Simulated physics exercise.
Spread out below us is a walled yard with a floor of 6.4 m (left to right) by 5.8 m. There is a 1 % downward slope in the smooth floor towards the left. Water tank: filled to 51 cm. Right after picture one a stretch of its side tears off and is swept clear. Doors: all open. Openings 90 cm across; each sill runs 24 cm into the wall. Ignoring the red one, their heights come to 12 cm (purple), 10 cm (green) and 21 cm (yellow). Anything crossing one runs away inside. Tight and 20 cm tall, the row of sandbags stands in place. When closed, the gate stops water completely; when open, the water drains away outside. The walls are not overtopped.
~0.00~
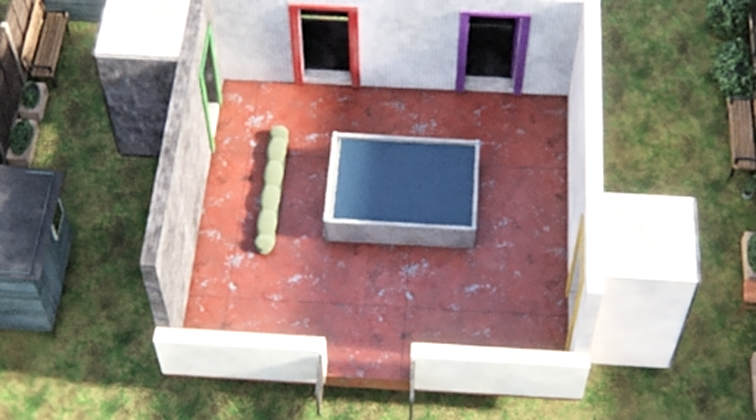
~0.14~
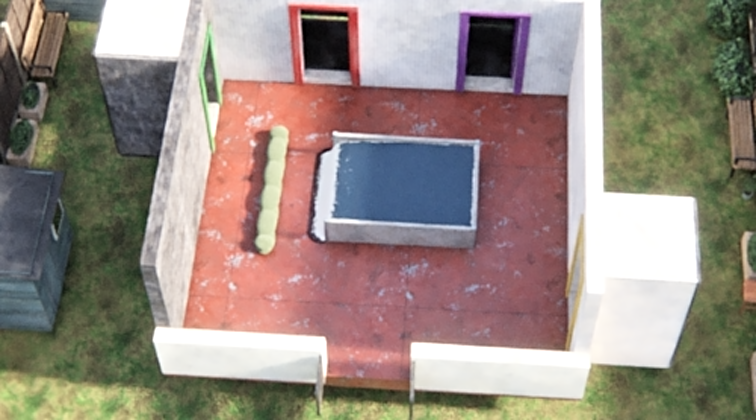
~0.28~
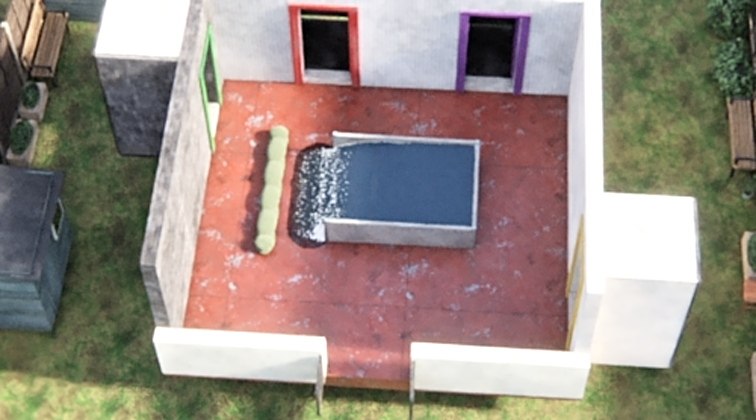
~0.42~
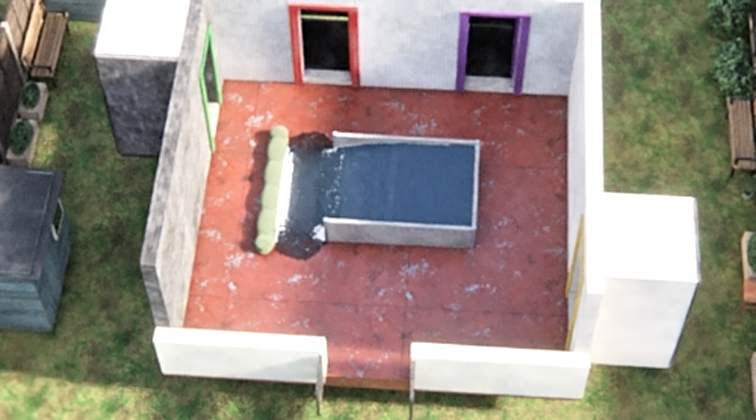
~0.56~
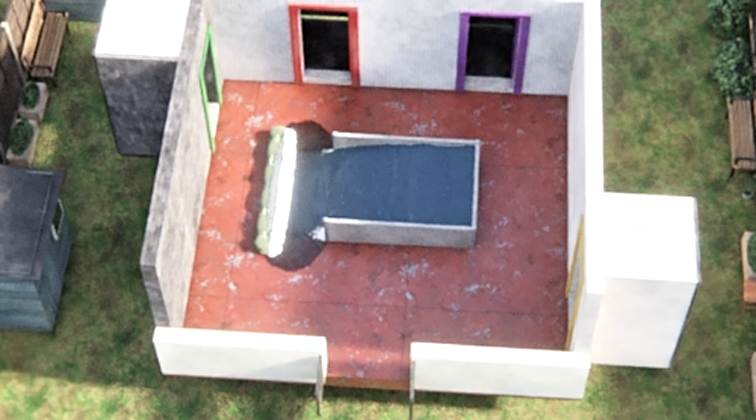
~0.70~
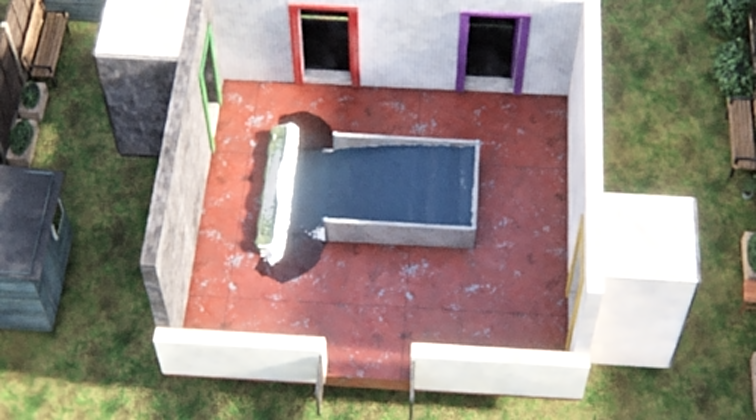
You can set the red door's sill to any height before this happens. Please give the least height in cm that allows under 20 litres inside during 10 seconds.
It would have to be roughly 17 cm high.
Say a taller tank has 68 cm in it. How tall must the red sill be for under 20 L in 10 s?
Required height: Approx. 21 cm.
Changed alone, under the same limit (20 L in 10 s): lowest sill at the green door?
The green door needs around 9.5 cm.
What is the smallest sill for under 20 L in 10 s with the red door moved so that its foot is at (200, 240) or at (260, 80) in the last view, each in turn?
About 11.0 and 12.5 cm.
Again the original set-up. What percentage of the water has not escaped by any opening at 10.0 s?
I'd put it at about 84 per cent.
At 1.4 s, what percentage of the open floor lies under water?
Wet share: Near 25 %.
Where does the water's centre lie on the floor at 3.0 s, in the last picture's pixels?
My guess is close to (316, 201).
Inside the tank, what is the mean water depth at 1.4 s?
It averages roughly 32 centimetres.
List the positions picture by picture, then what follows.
Still water, 51 cm deep, in the water tank at (403, 183); the red door at (326, 49) is dry, in the first picture.
Water pours out at (333, 190) and has run 0.3 m, to (313, 235); about 7 cm deep outside, 51 cm at the back, in the second picture.
The front is at (293, 231), 0.6 m from the gap at (333, 191); 1.2 m2 of floor is wet, 51 cm left at the back, in the third picture.
The front is at (290, 143), 0.9 m from the gap at (333, 191); 1.9 m2 of floor is wet, 51 cm left at the back, in the fourth picture.
Water pours out at (333, 192) and has run 1.1 m, to (288, 130); about 12 cm deep outside, 51 cm at the back, in the fifth picture.
The front is at (263, 268), 1.3 m from the gap at (333, 192); 2.8 m2 of floor is wet, 49 cm left at the back; 1.1 m in a straight line remain to the red door at (326, 49), in the sixth picture.
After 1.4 s water covers 25 % of the floor, deepest (38 cm) near (287, 196); 7 cm at the red door, 0 litres in over its 11 cm sill.
After 3.0 s water covers 50 % of the floor, deepest (26 cm) near (286, 204); 21 cm at the red door, 42 litres in over its 11 cm sill.
After 10.0 s water covers 95 % of the floor, deepest (12 cm) near (233, 80); 8 cm at the red door, 108 litres in over its 11 cm sill.
At the red door as built, the water arrived by 1.4 s and peaked near 21 cm at 2.8 s.
With a sill of 15 cm, 45 litres would have come in within the 10 s; with 20.5 cm, 4 litres. So under 20 litres takes about 17 cm.
